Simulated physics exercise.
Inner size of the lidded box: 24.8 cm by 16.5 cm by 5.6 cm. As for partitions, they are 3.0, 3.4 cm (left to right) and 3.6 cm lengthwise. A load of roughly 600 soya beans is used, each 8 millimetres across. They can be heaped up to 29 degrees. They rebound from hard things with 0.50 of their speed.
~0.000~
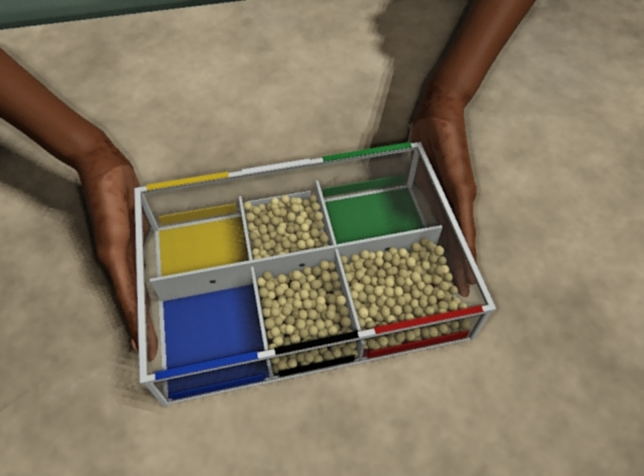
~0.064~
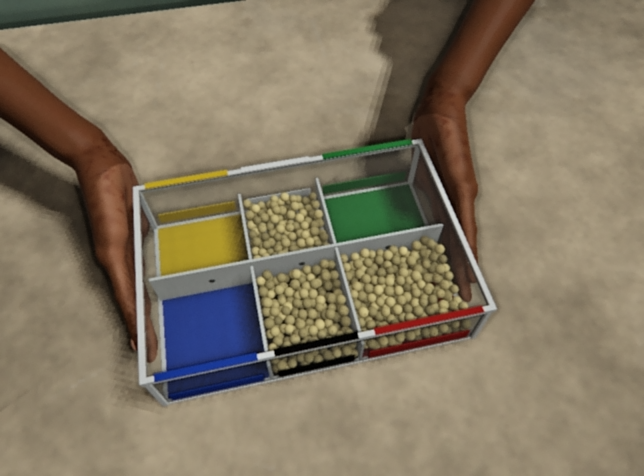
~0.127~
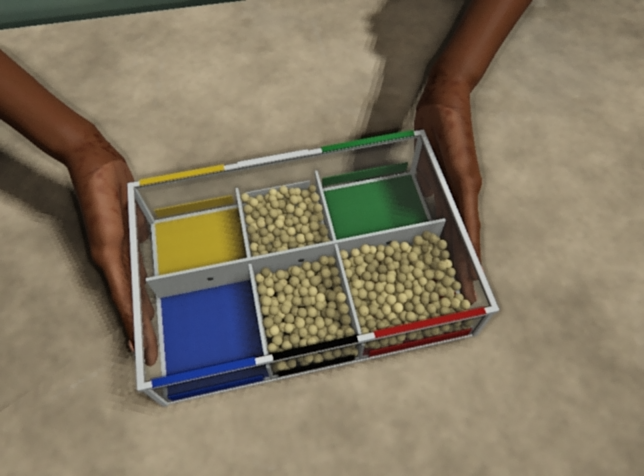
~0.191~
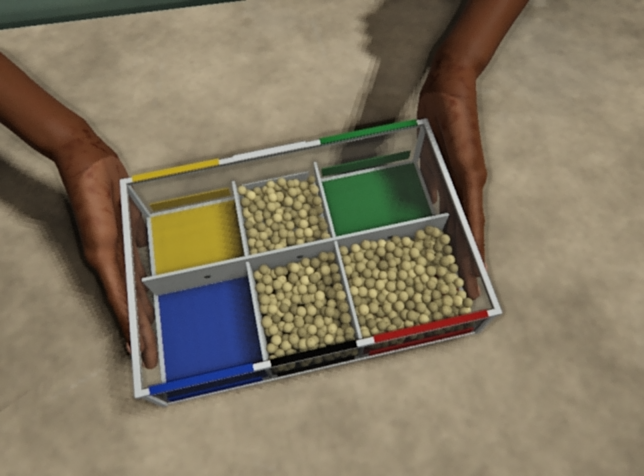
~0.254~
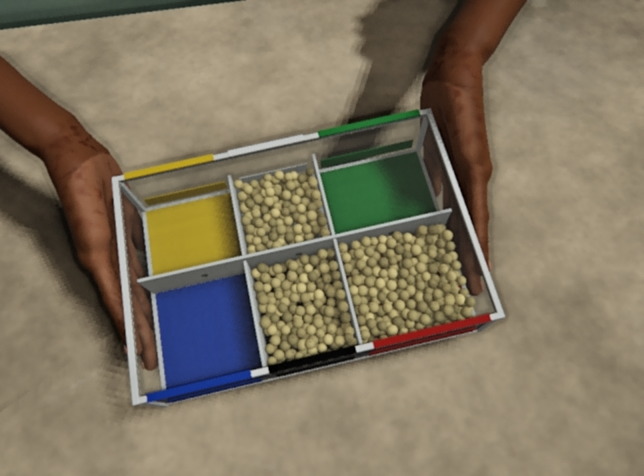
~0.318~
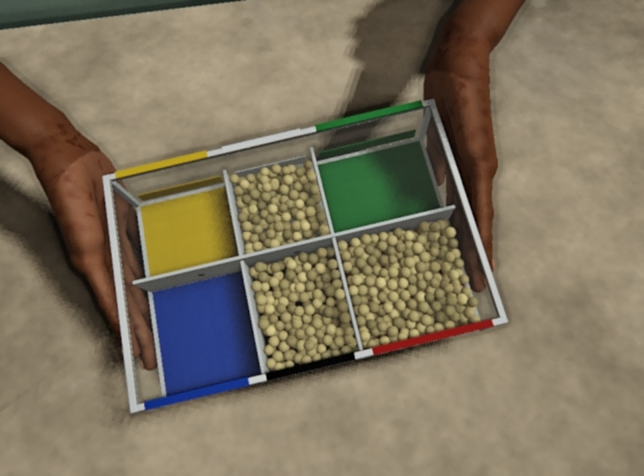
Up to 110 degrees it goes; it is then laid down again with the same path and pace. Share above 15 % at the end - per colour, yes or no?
Red yes, blue yes, green no, yellow no, white no, black yes.
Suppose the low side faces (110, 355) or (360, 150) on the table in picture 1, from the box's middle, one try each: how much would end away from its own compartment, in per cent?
Roughly 95 per cent on the first try and 55 per cent on the second.
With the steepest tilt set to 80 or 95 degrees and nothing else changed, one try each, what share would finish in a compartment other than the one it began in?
Some 20 and some 35 per cent, respectively.
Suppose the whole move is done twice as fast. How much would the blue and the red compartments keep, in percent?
I'd expect blue at 30 percent and red at 40 percent.
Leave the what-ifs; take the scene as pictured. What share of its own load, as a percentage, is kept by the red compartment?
That comes out at about 80 percent.
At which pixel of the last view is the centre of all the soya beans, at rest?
Somewhere around (309, 336) in the final frame.
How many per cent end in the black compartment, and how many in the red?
The black one gets 30 per cent and the red one 35 per cent.
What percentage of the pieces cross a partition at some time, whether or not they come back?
That share comes to about 45 per cent.
Then, at 1.67 s, tilt 110 degrees; red 40 %, blue 20 %, white 5 %, black 30 %.
After 2.57 s, tilt 49 degrees; red 35 %, blue 35 %, black 30 %.
After 3.47 s, tilt 0 degrees; red 35 %, blue 35 %, black 30 %.
By 4.1 s all is still; red 35 %, blue 35 %, green 0 %, yellow 0 %, white 0 %, black 30 %.
